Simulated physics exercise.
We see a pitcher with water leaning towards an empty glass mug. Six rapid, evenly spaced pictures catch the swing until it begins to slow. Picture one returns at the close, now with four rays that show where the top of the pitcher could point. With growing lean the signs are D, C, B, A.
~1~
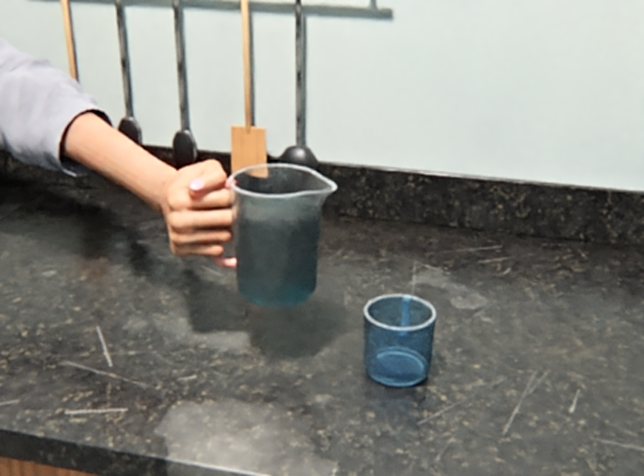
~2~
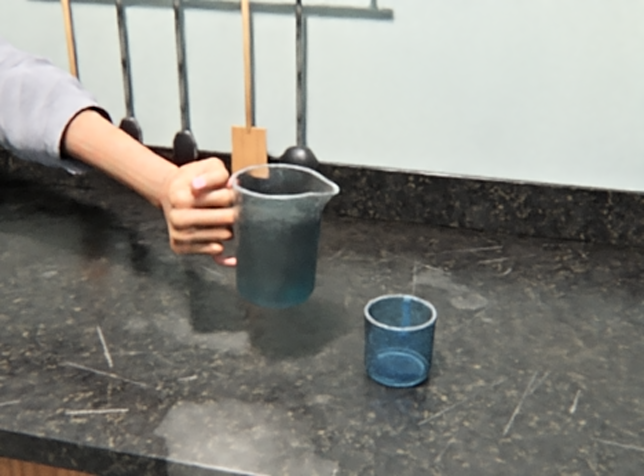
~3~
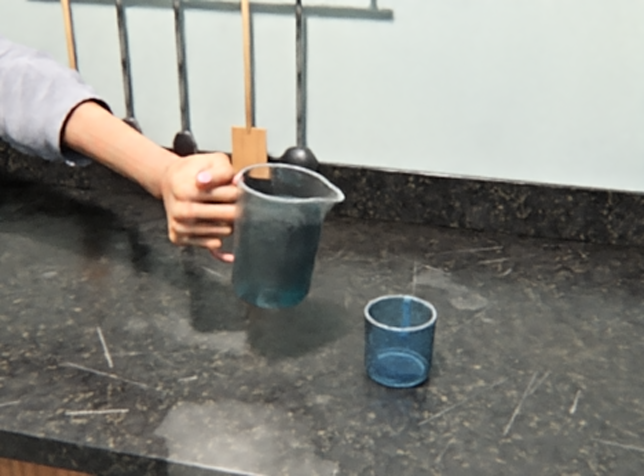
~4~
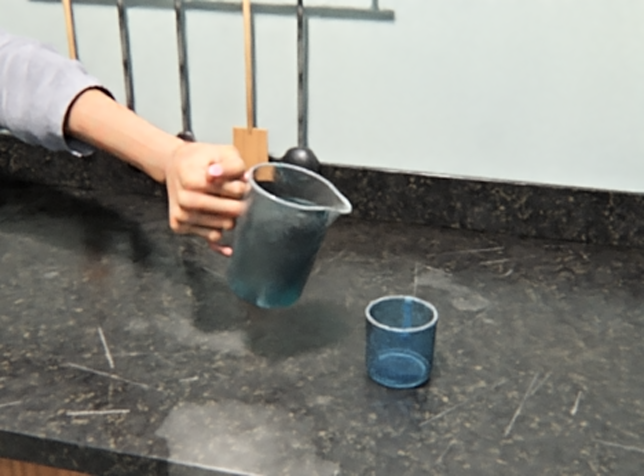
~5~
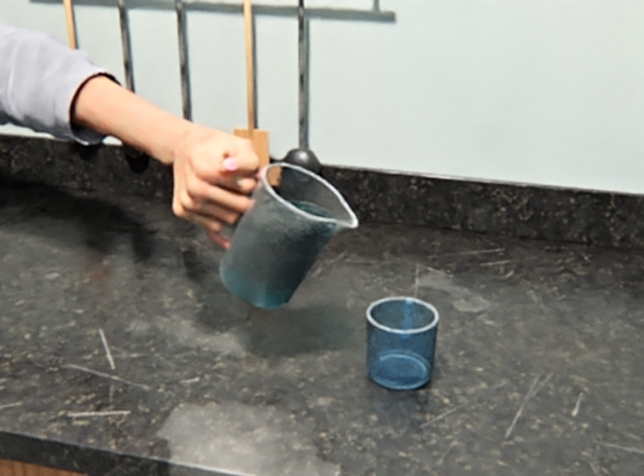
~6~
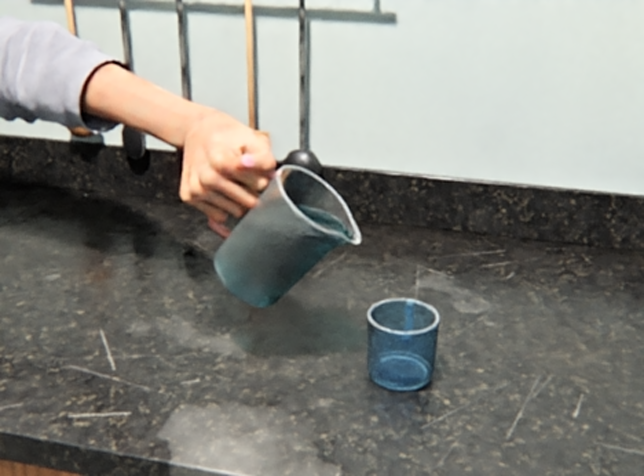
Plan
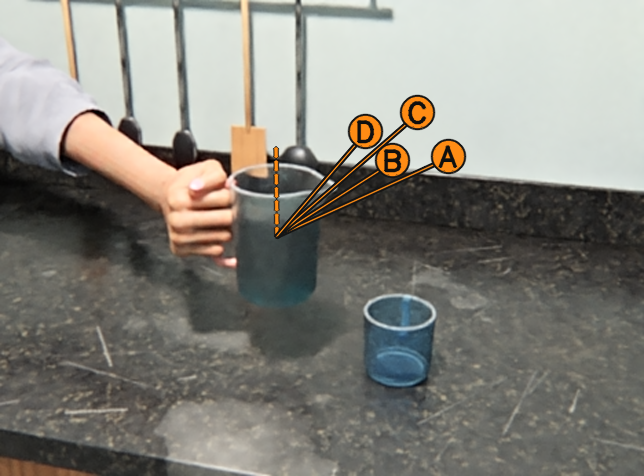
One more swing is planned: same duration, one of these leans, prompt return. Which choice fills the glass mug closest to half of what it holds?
Take A.
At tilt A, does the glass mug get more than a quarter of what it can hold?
Yes, clearly.
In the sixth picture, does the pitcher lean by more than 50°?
No.
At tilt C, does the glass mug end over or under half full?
Under half.
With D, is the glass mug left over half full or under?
Under.
On the marked copy, A at (433, 164); B at (378, 171); C at (405, 124); D at (355, 145).
With A, the glass mug ends with about 49 % of what it can hold.
With B, the glass mug ends with about 30 % of what it can hold.
With C, the glass mug ends with about 16 % of what it can hold.
With D, the glass mug ends with about 6 % of what it can hold.
